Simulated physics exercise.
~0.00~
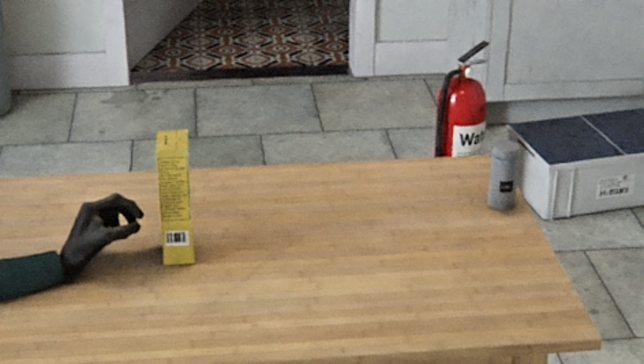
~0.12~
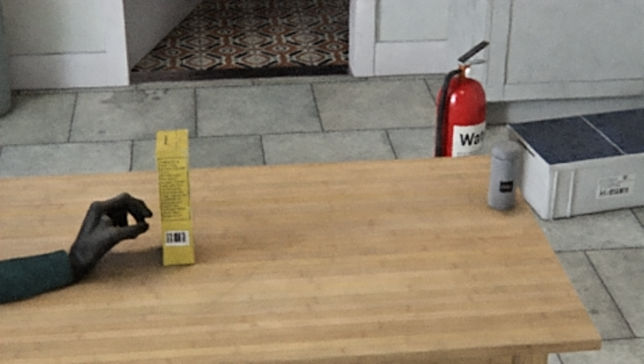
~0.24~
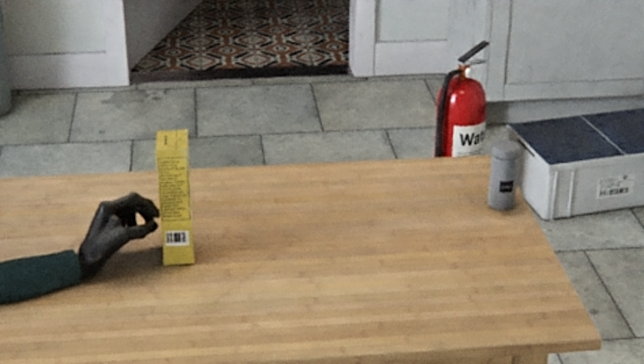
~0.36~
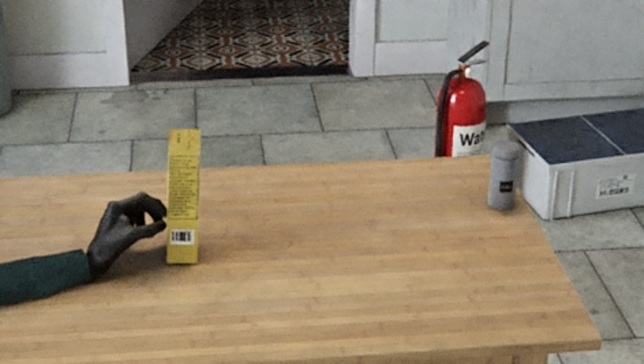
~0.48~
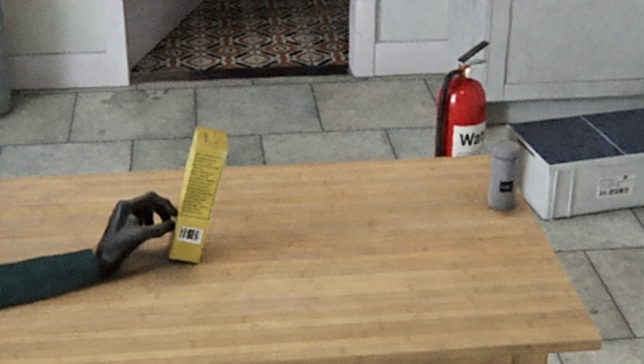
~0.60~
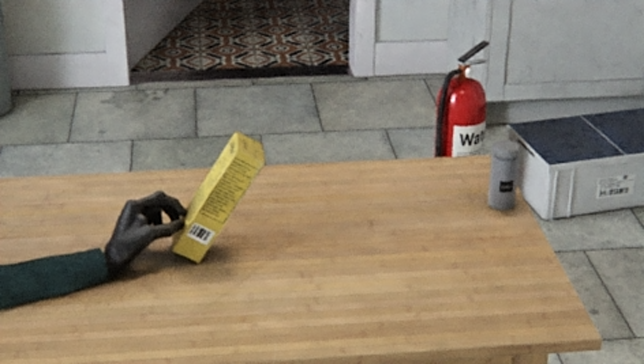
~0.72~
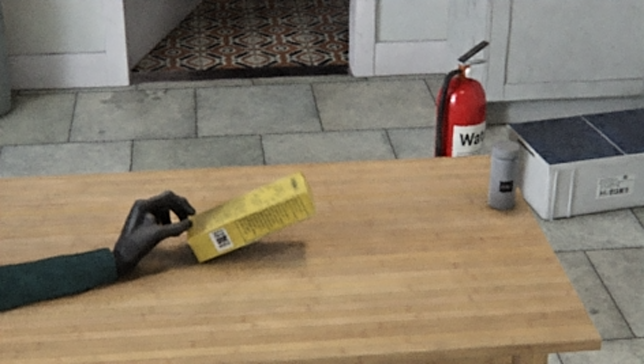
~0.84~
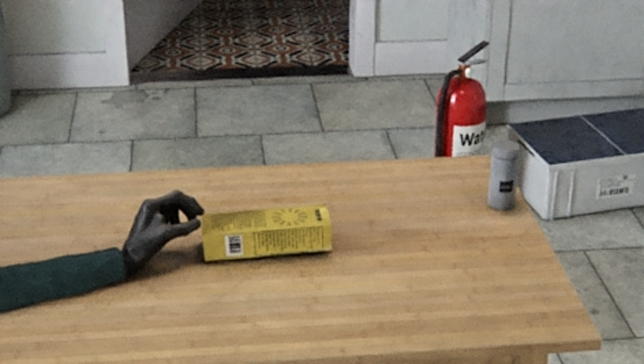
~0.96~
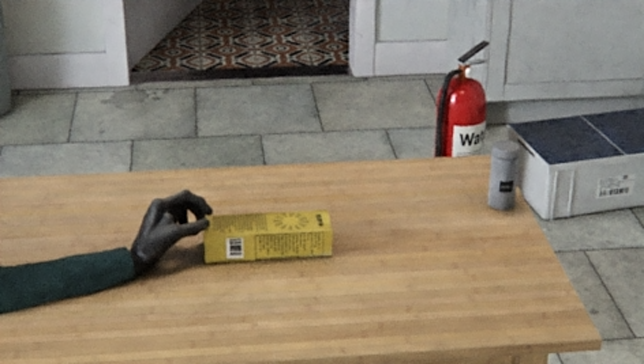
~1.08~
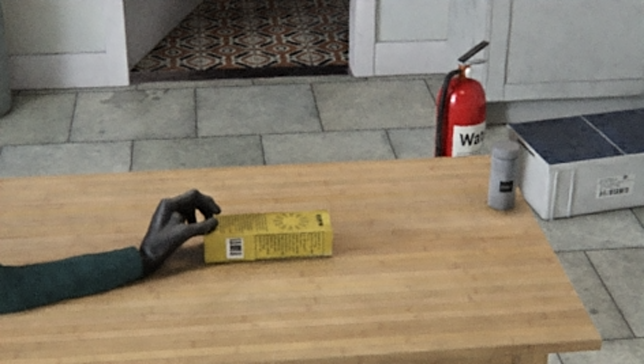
At the start, a tall yellow carton stands upright on a wooden table, with a dark hand in a green sleeve just to its left and a small grey shaker near the right edge. The hand moves slowly right until its fingers meet the carton low on its side. The carton shifts slightly right, then begins to lean away from the hand. It tilts further and topples over to the right, landing on its side. The hand edges after it, and the carton ends lying on the table, while the shaker still stands in its place.
